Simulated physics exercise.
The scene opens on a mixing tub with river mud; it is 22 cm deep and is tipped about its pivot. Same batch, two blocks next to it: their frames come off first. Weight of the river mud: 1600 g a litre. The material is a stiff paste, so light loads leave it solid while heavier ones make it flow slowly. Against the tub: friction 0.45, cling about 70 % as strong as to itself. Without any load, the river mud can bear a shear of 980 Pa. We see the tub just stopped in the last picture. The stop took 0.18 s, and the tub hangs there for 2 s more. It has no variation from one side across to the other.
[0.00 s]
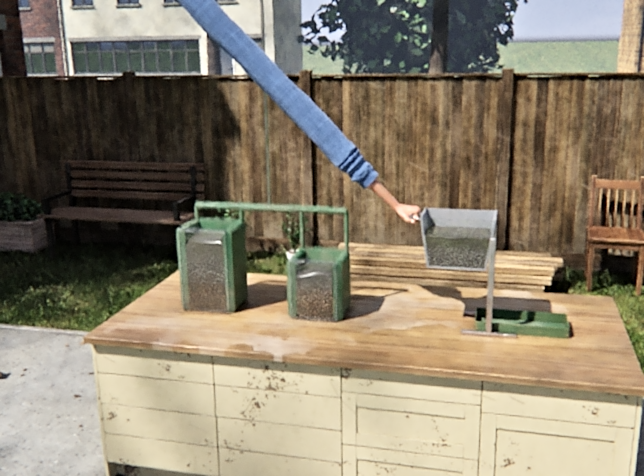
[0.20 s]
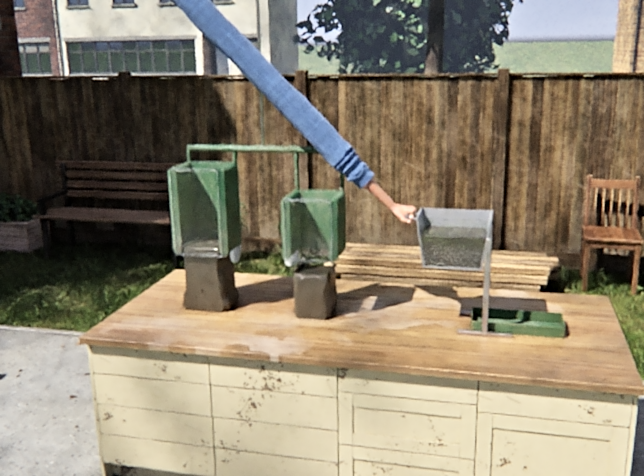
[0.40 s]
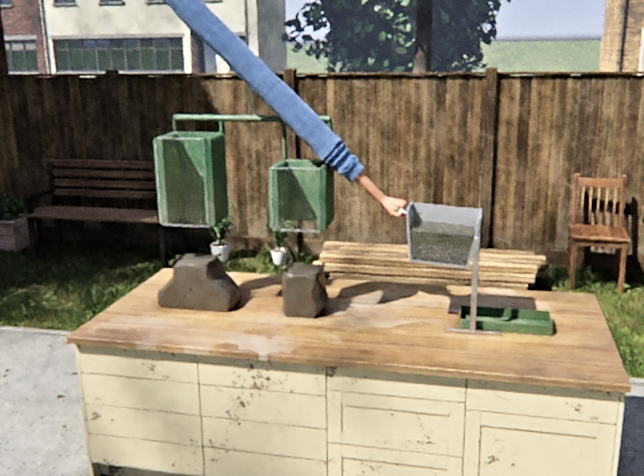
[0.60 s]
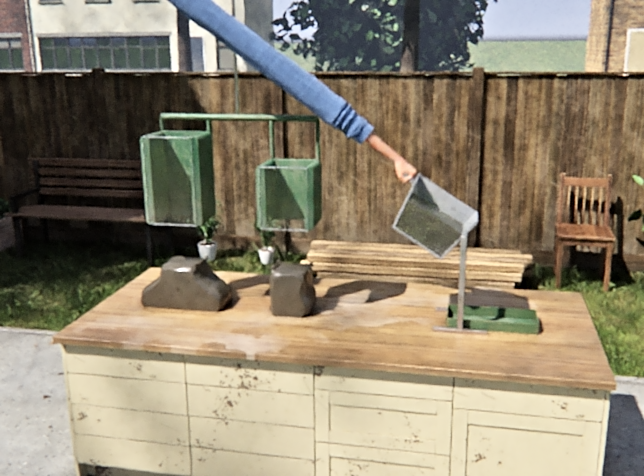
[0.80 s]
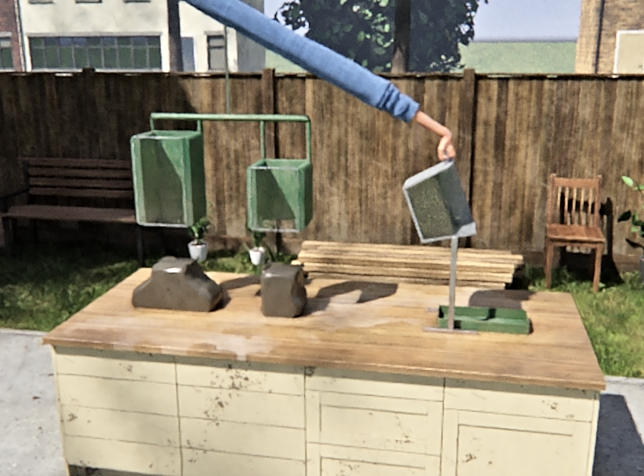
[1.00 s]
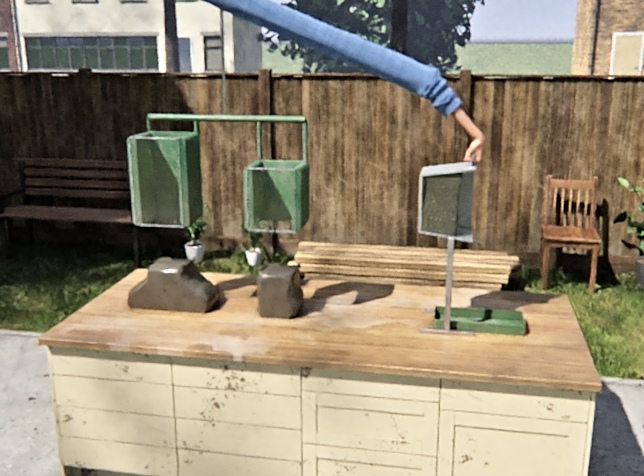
On a wooden worktop in a yard, two green boxes rose off dark mud blocks, the taller left one slumping more, before a blue-sleeved arm tipped a grey tub of mud onto its right side.
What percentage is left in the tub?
About 55 %.
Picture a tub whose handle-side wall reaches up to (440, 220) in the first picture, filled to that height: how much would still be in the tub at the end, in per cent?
Remaining in tub at end: Approx. 100 %.
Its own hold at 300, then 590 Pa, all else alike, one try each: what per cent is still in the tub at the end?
30 %, then 45 %.
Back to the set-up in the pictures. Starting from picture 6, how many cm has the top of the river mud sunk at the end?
The top ends up some 15 cm below its level in the last picture.
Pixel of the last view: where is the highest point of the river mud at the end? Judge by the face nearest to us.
Somewhere near (443, 211) in the last view.
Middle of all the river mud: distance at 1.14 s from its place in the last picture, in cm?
The shift is near 5 cm.
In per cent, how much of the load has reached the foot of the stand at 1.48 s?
Near 0 %.
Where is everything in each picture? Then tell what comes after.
In the first picture, handle-side rim at (422, 218), tilt 0 degrees; crest of the river mud at (471, 238); block heights 36 cm, 24 cm (left to right).
In the second picture, handle-side rim at (418, 217), tilt 0 degrees; crest of the river mud at (467, 238); block heights 34 cm, 23 cm (left to right).
In the third picture, handle-side rim at (408, 212), tilt 4 degrees; crest of the river mud at (413, 230); block heights 25 cm, 23 cm (left to right).
In the fourth picture, handle-side rim at (417, 182), tilt 32 degrees; crest of the river mud at (411, 201); block heights 23 cm, 23 cm (left to right).
In the fifth picture, handle-side rim at (452, 166), tilt 69 degrees; crest of the river mud at (435, 177); block heights 23 cm, 23 cm (left to right).
In the sixth picture, handle-side rim at (475, 171), tilt 90 degrees; crest of the river mud at (459, 179); block heights 23 cm, 23 cm (left to right).
After 1.14 s, the tub is at 90 degrees and holds 100 %.
After 1.31 s, the tub is at 90 degrees and holds 77 %.
After 1.48 s, the tub is at 90 degrees and holds 58 %.
After 1.65 s, the tub is at 90 degrees and holds 55 %.
After 3.00 s, the tub is at 90 degrees and holds 55 %.
